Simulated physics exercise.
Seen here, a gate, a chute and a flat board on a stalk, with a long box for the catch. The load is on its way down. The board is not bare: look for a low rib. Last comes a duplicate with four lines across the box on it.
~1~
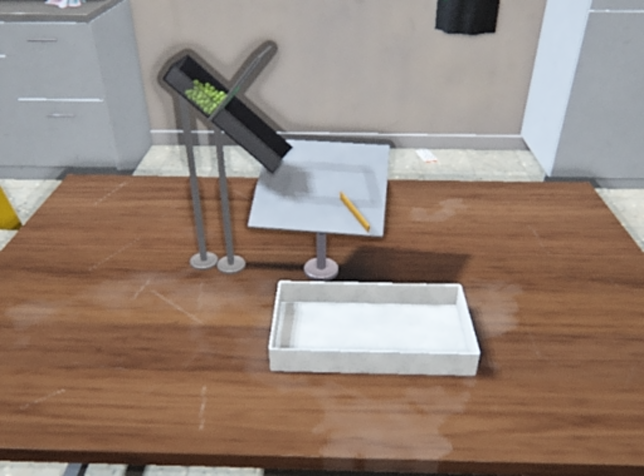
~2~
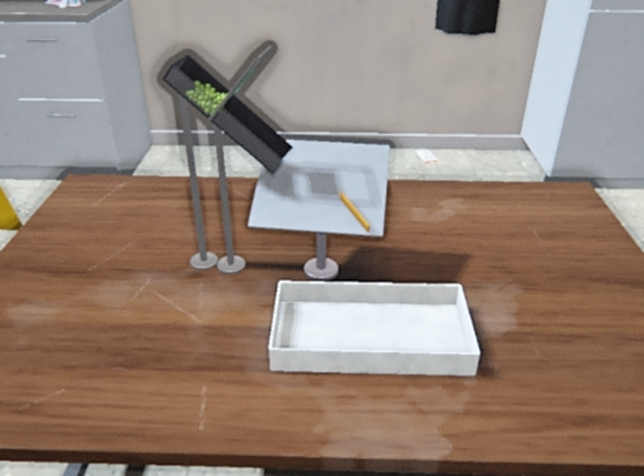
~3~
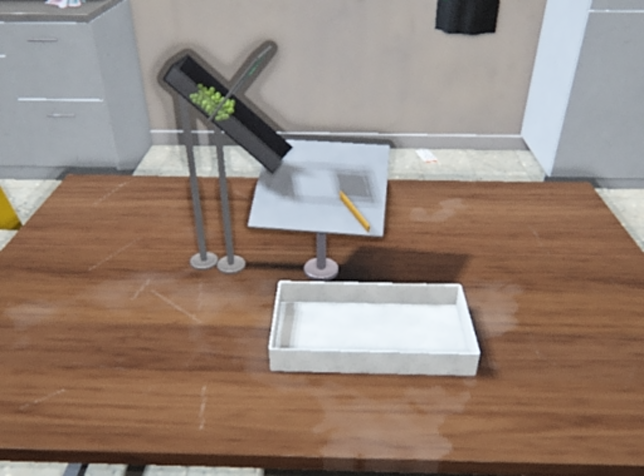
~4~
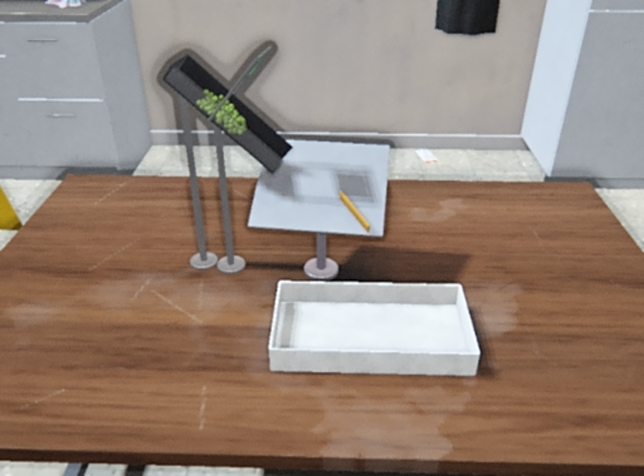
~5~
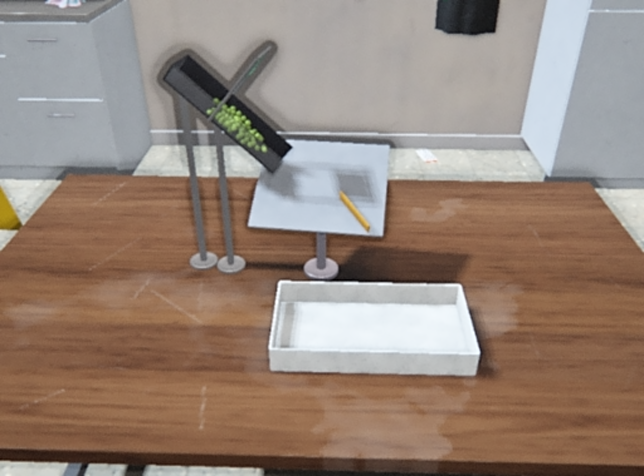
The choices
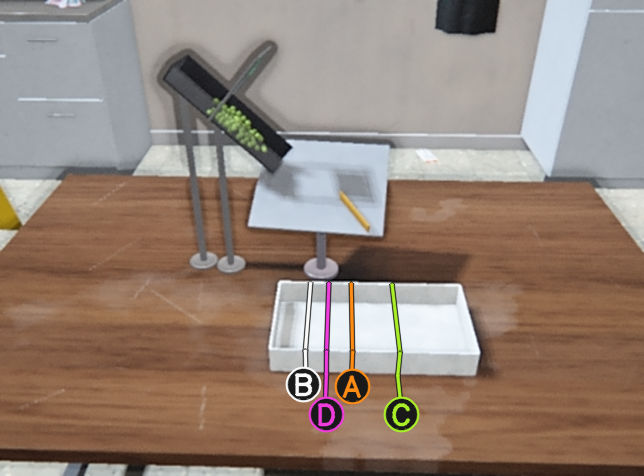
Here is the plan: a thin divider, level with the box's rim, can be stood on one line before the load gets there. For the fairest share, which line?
Line A does it best.
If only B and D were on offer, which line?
The answer is D.
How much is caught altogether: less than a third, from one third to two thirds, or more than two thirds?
About that: More than two thirds.
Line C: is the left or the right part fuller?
The left side.
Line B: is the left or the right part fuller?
The right side.
On the marked copy, line A crosses the front rim at (352, 351); line B crosses the front rim at (305, 350); line C crosses the front rim at (399, 352); line D crosses the front rim at (326, 350).
Choosing A, of what is caught, about a third on the left of the divider, about two thirds on the right.
Choosing B, of what is caught, a small part on the left of the divider, nearly all on the right.
Choosing C, of what is caught, nearly all on the left of the divider, a small part on the right.
Choosing D, of what is caught, about a quarter on the left of the divider, most on the right.
